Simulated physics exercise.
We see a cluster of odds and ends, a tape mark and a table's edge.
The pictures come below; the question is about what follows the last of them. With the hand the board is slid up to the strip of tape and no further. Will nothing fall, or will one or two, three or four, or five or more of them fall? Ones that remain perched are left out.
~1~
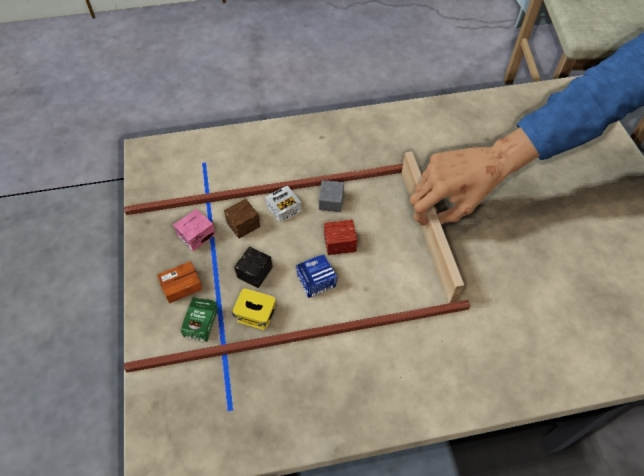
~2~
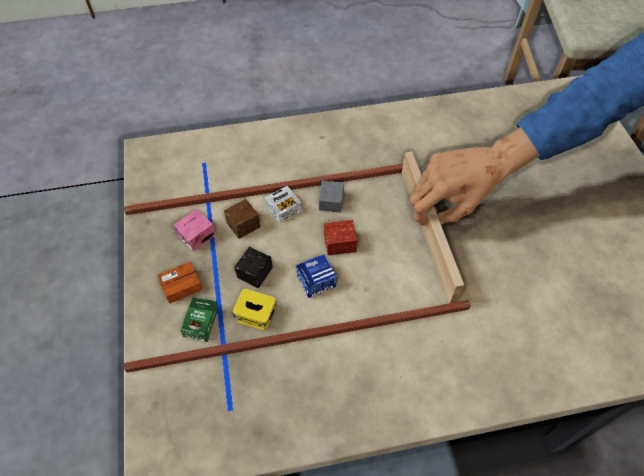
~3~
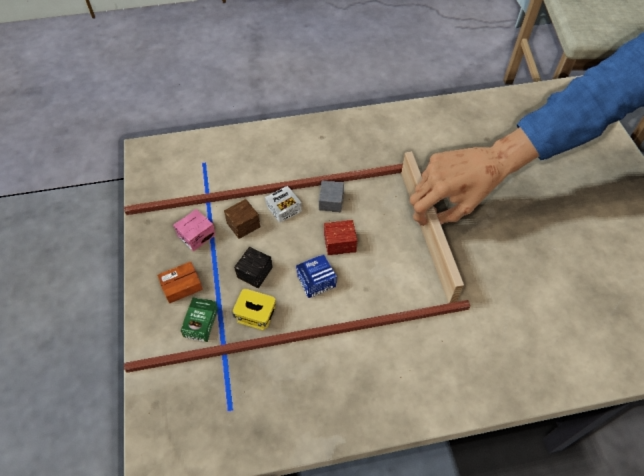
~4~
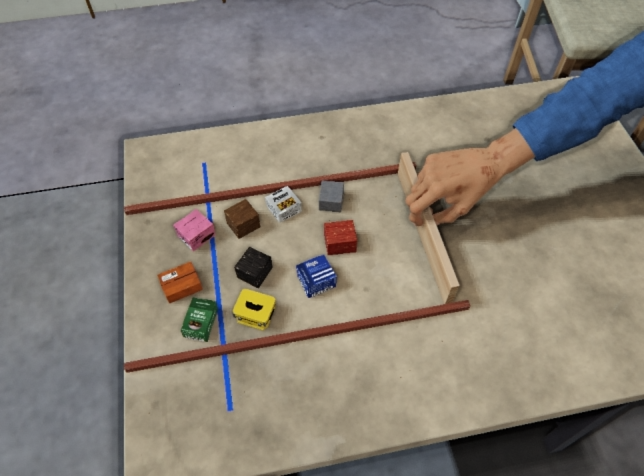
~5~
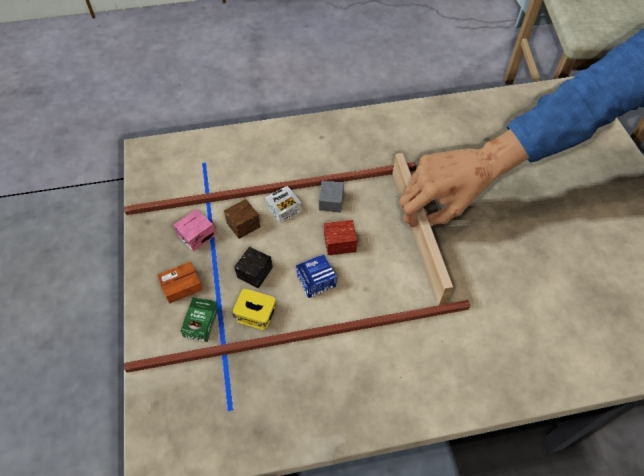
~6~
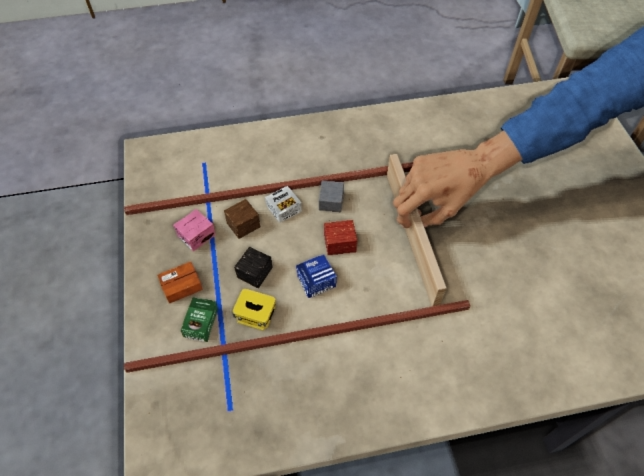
Nothing falls.
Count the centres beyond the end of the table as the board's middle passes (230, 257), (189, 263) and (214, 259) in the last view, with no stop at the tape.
0, 1 and 0.
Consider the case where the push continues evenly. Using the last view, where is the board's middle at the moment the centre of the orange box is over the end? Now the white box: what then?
At (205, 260) for the orange box; at (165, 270) for the white box.
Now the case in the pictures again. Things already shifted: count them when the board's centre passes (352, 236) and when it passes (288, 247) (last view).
First 2, after that 7.
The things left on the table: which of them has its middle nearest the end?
It is the orange box.
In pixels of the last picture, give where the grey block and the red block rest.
Same order as the question: First (198, 219), second (199, 261).
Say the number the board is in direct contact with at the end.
Counting them up gives 4.
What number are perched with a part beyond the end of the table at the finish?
Count: 1.
A little later, none off yet; orange box at rest near (180, 282); green box at rest near (200, 319); pink box at rest near (195, 230).
When it is over, the number that fall off is zero.
